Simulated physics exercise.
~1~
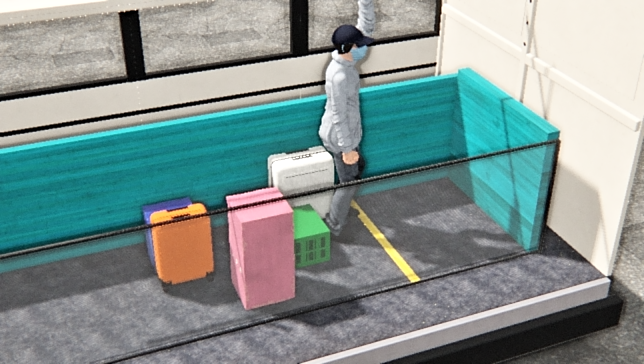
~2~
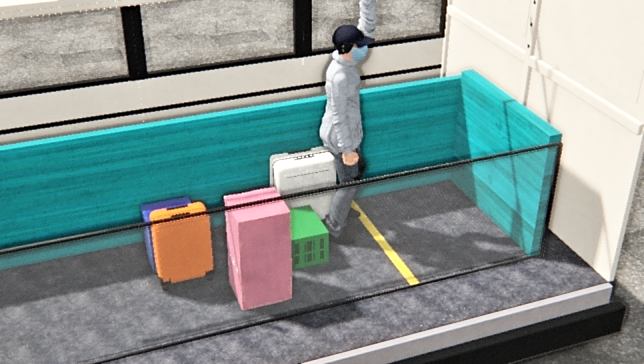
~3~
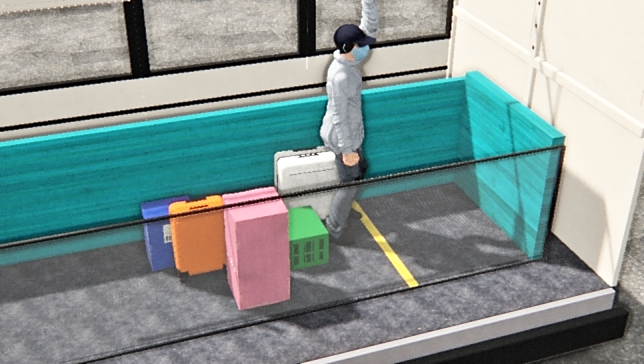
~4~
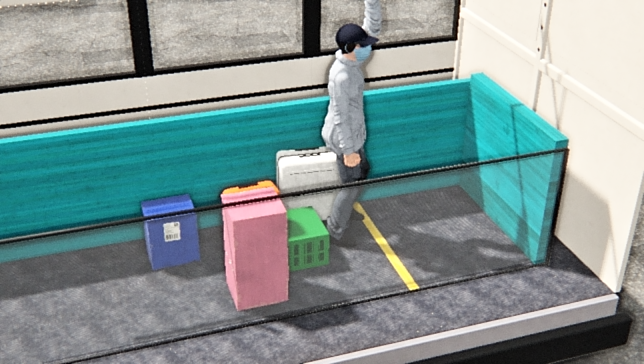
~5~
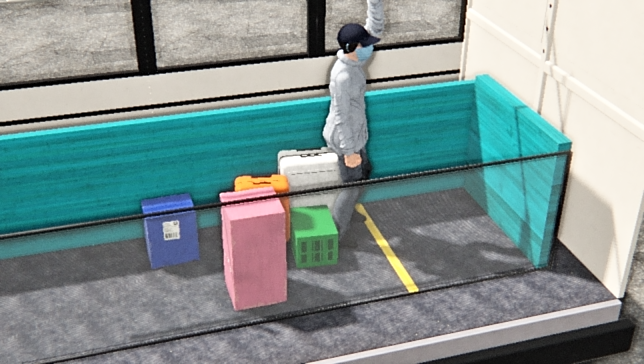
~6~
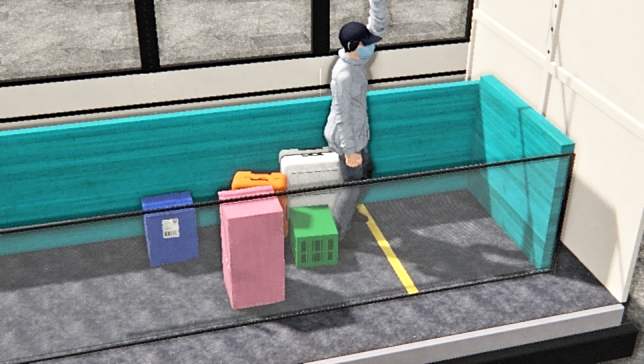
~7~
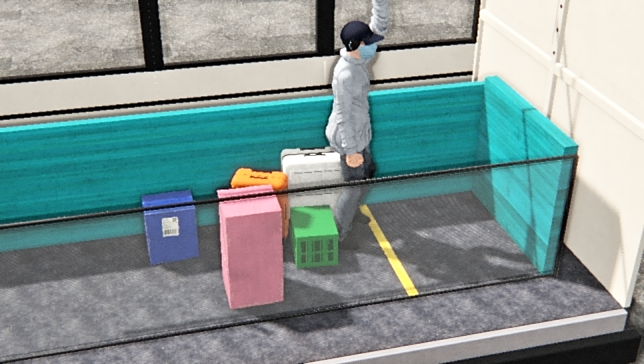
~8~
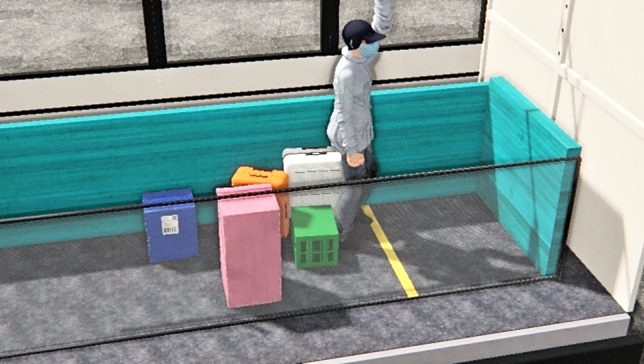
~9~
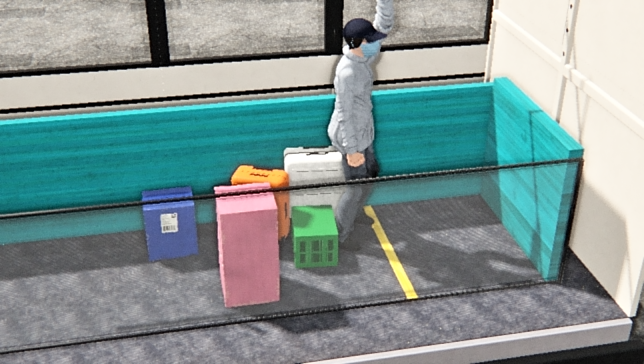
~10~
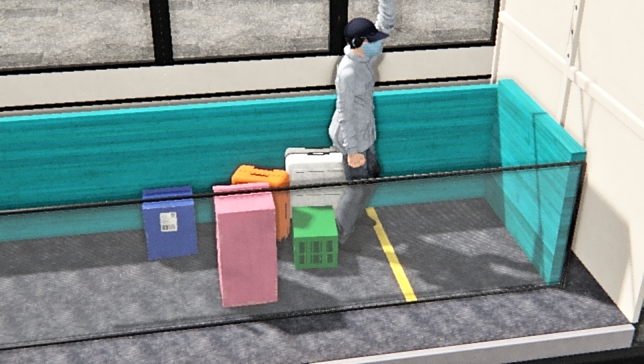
In the video, a masked passenger stands beside several pieces of luggage on a shuttle floor as an orange case rolls right, passing behind a tall pink bag, and stops upright near a white case, short of the yellow line, while the blue pack stays put.
